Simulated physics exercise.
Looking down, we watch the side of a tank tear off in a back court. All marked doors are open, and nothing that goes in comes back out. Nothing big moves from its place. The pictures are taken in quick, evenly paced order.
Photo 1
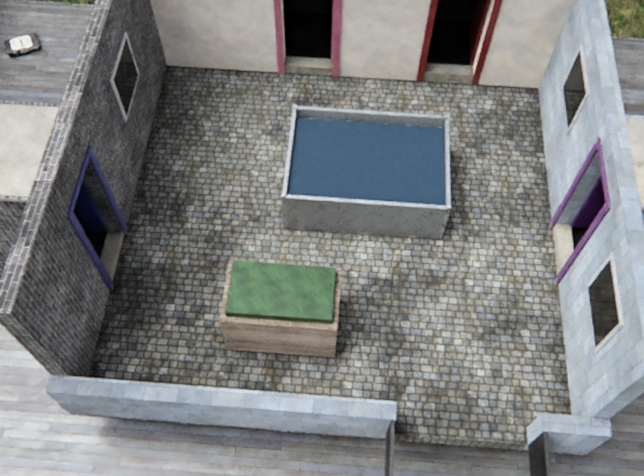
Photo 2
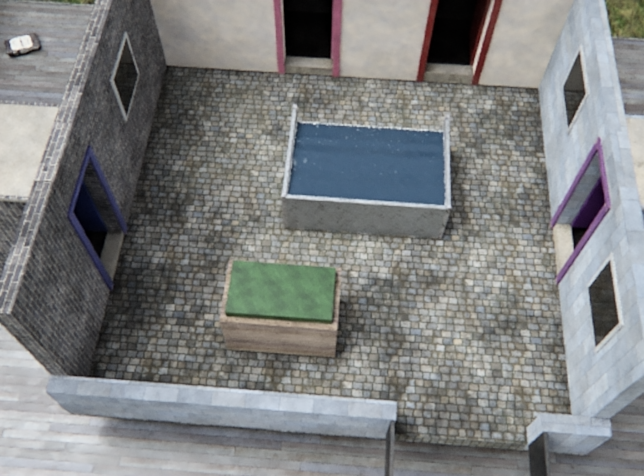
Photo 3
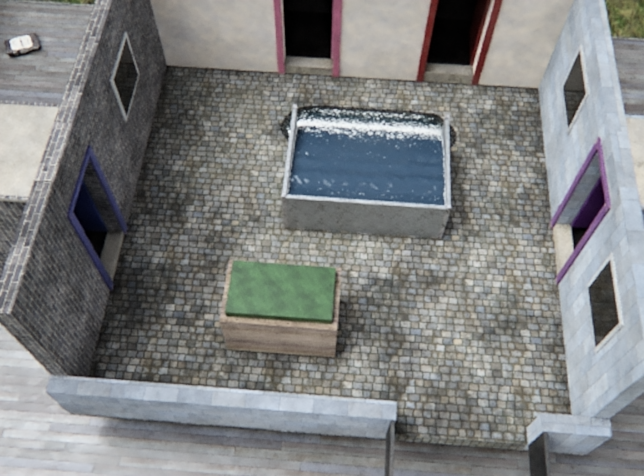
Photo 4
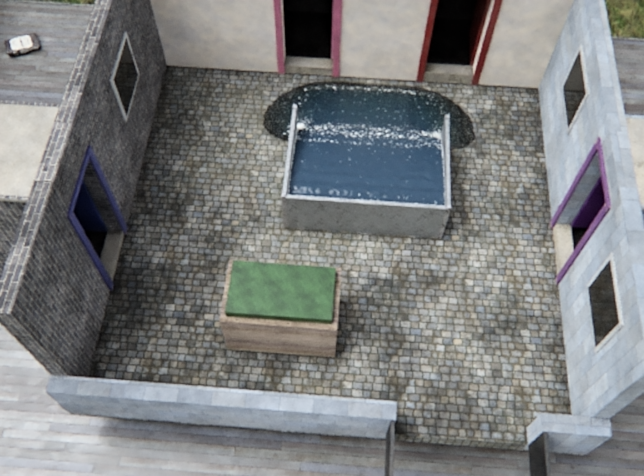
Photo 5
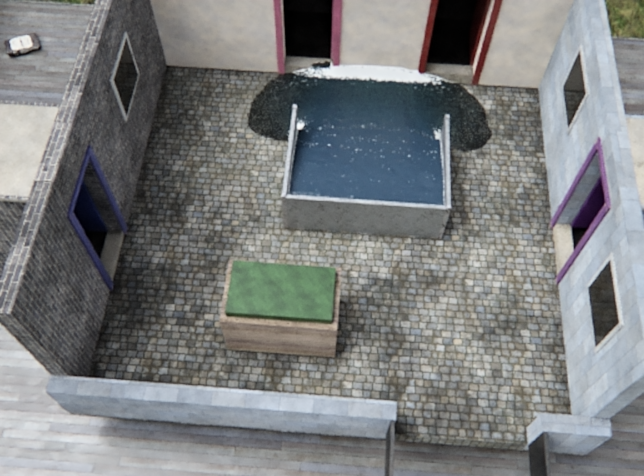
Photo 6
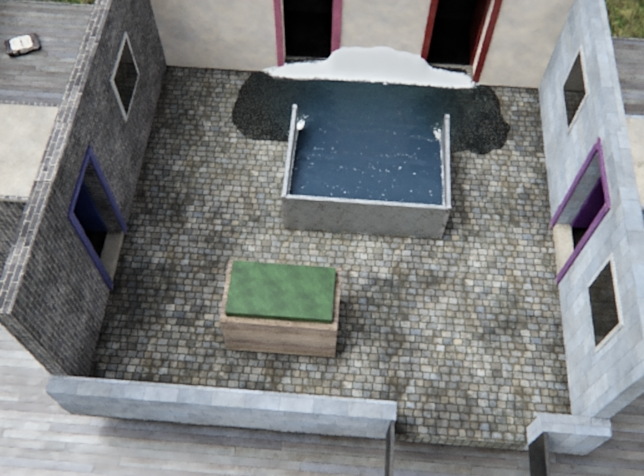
Water pours out through the open far side of a grey rectangular tank in a cobbled courtyard, seen from high above by a camera that stays still. A green-topped, wood-sided block sits in front, between a dark brick wall with a blue-framed opening at left and a pale wall with a purple-framed one at right. The calm blue water ripples, then froths over the far edge, fans across the paving and splashes white against the cream back wall.
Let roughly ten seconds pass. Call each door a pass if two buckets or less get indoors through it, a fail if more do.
Blue door: Pass, red door: Fail, purple door: Pass, pink door: Fail.
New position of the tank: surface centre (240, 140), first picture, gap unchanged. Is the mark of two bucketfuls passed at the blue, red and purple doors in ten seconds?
Result: Blue door stays inside the limit, red door stays inside the limit, purple door stays inside the limit.
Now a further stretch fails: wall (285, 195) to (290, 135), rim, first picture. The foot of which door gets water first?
Earliest is the blue one.
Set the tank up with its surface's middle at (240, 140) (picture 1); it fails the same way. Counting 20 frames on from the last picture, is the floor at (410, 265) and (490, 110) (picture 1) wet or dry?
Point 1: Not wet; point 2: Soaked through.
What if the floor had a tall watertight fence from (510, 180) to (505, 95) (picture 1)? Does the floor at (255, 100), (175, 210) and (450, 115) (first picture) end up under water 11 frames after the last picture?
Results in sequence: Swamped / bone-dry / swamped.
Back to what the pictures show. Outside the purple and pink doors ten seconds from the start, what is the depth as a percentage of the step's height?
In order: Roughly 20 and 30 in a hundred.
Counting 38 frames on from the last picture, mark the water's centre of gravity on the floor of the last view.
The centre of mass sits at about (331, 200).
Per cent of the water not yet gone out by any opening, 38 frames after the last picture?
Some 86 per cent.
A moment on, water covers 20 % of the floor; the blue door not reached, the red door over two buckets in, the purple door not reached, the pink door over two buckets in.
Next, water covers 30 % of the floor; the blue door not reached, the red door over two buckets in, the purple door not reached, the pink door far over two buckets in.
Then, water covers 60 % of the floor; the blue door wet at the sill, nothing in, the red door far over two buckets in, the purple door wet at the sill, nothing in, the pink door far over two buckets in.
Later, water covers 95 % of the floor; the blue door wet at the sill, nothing in, the red door far over two buckets in, the purple door wet at the sill, nothing in, the pink door far over two buckets in.
In the end, water covers 95 % of the floor; the blue door wet at the sill, nothing in, the red door far over two buckets in, the purple door wet at the sill, nothing in, the pink door far over two buckets in.
